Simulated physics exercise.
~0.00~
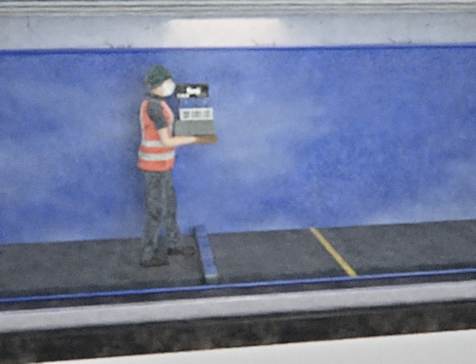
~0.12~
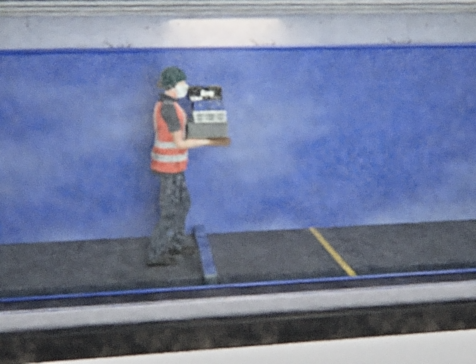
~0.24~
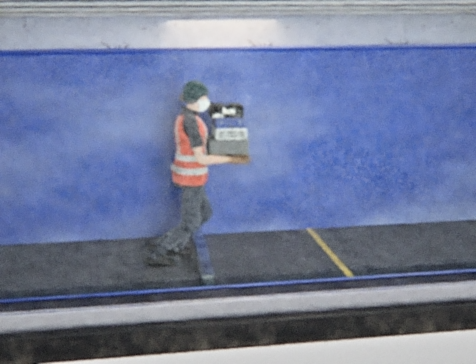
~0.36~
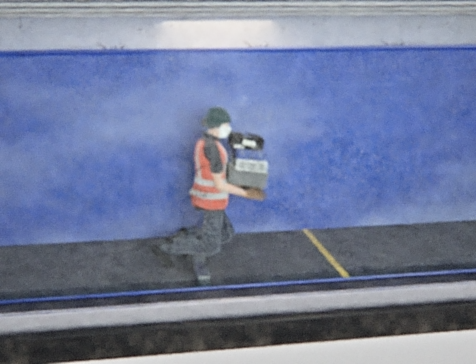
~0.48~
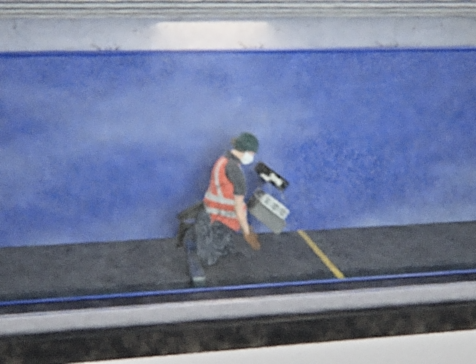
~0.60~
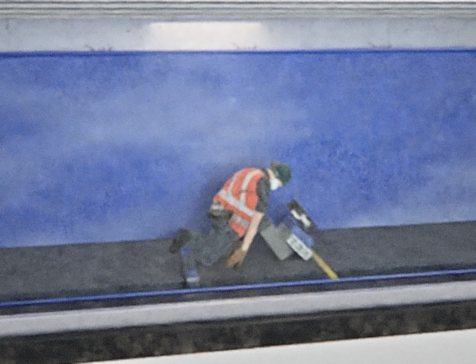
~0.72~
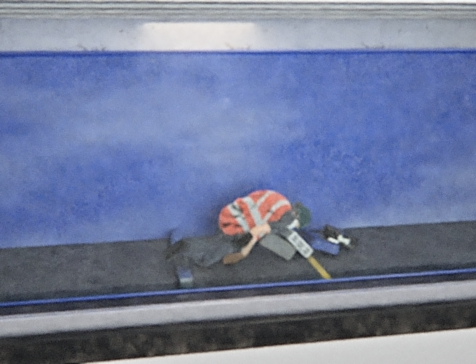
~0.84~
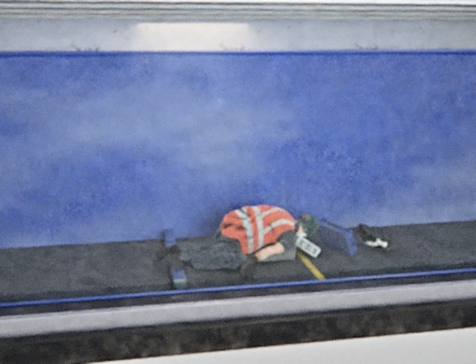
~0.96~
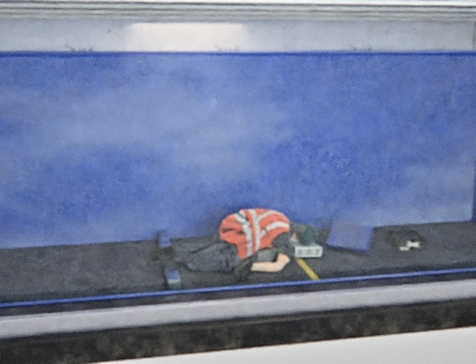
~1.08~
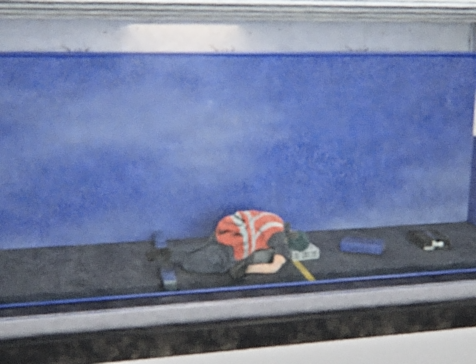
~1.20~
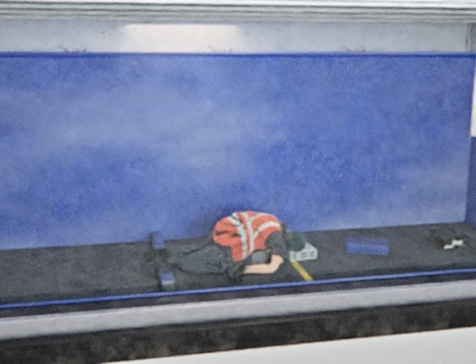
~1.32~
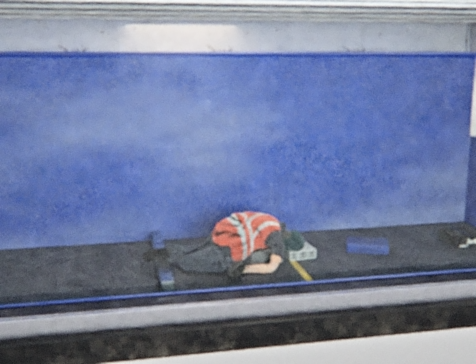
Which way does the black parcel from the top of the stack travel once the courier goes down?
It moves to the right, sliding along the floor well beyond the yellow line.
